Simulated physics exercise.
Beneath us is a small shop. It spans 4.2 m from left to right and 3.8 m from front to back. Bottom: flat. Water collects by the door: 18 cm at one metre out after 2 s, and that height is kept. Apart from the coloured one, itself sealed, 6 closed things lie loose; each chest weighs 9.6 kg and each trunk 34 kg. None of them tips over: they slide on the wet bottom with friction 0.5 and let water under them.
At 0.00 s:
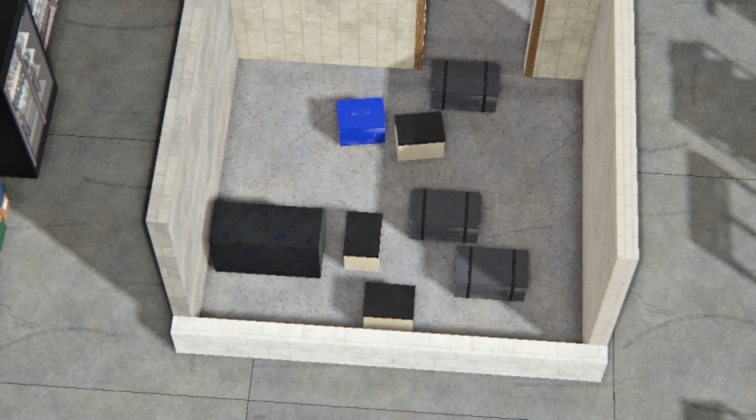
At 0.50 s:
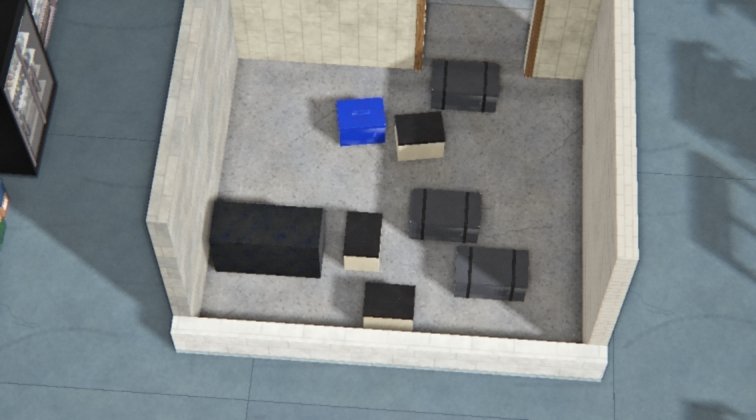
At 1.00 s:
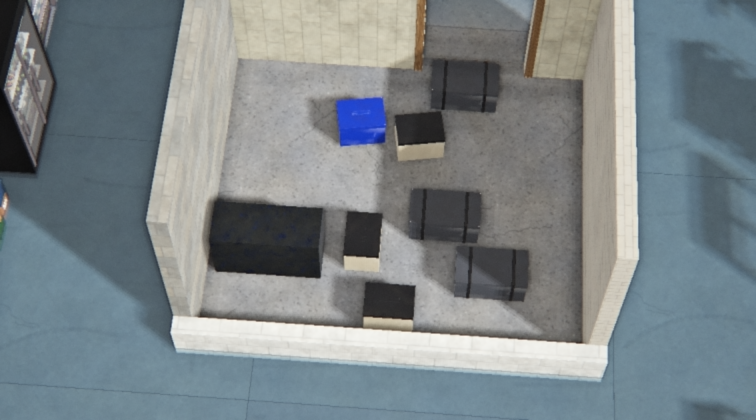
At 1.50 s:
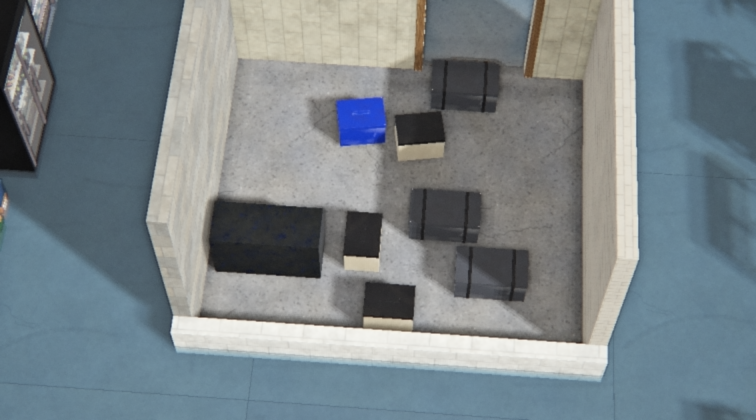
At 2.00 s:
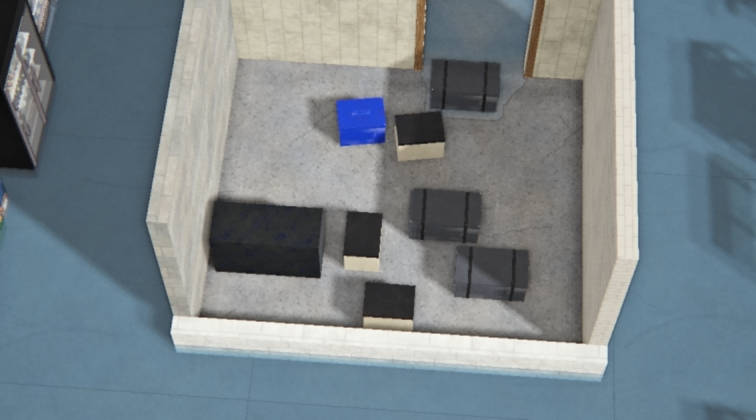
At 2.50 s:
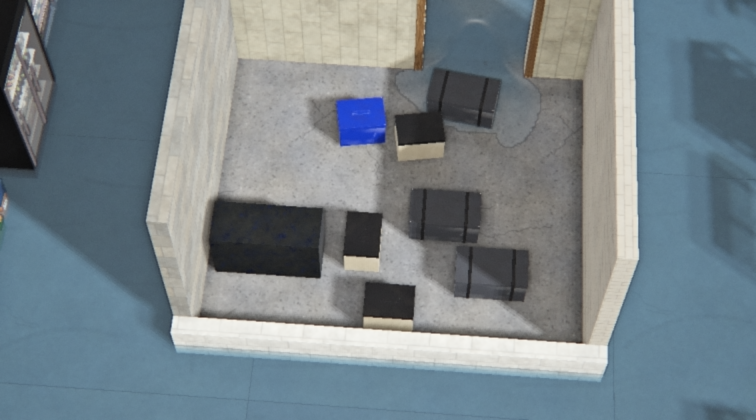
A small walled room with pale tiled walls and a speckled grey floor is seen from high above through a still camera. A bright blue box sits left of the doorway at the back, among black-topped cream boxes and dark strapped cases, with a large black box at left. Outside, the grey ground turns blue under water, which then spreads through the doorway, and the nearest case shifts and turns slightly.
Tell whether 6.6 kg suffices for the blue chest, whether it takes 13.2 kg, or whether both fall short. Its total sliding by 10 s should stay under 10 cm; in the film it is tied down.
The heavier one is still too little.
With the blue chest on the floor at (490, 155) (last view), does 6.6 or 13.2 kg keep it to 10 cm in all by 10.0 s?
The answer: No weight will do.
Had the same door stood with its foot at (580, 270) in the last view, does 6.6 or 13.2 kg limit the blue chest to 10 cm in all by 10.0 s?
Then only the bigger mass works.
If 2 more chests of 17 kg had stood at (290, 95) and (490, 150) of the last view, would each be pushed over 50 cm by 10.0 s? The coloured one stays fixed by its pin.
First stays inside, then exceeds it.
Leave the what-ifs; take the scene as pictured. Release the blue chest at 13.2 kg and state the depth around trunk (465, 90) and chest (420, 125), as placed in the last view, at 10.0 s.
Roughly 8 and 6 cm.
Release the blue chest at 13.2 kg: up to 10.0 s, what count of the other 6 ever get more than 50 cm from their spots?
3.
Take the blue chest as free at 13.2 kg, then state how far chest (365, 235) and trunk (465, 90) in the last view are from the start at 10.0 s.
Respectively 10 and 100 cm.
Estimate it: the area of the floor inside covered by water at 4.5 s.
Wet area: Approx. 8.0 m2.
After 3.5 s the blue chest would be 11 cm from its start with 6.6 kg and 2 cm from its start with 13.2 kg; 4 cm of water round it then.
After 4.5 s the blue chest would be 78 cm from its start with 6.6 kg and 39 cm from its start with 13.2 kg; 3 cm of water round it then.
After 7.0 s the blue chest would be 159 cm from its start with 6.6 kg and 41 cm from its start with 13.2 kg; 4 cm of water round it then.
After 10.0 s the blue chest would be 139 cm from its start with 6.6 kg and 62 cm from its start with 13.2 kg; 8 cm of water round it then.
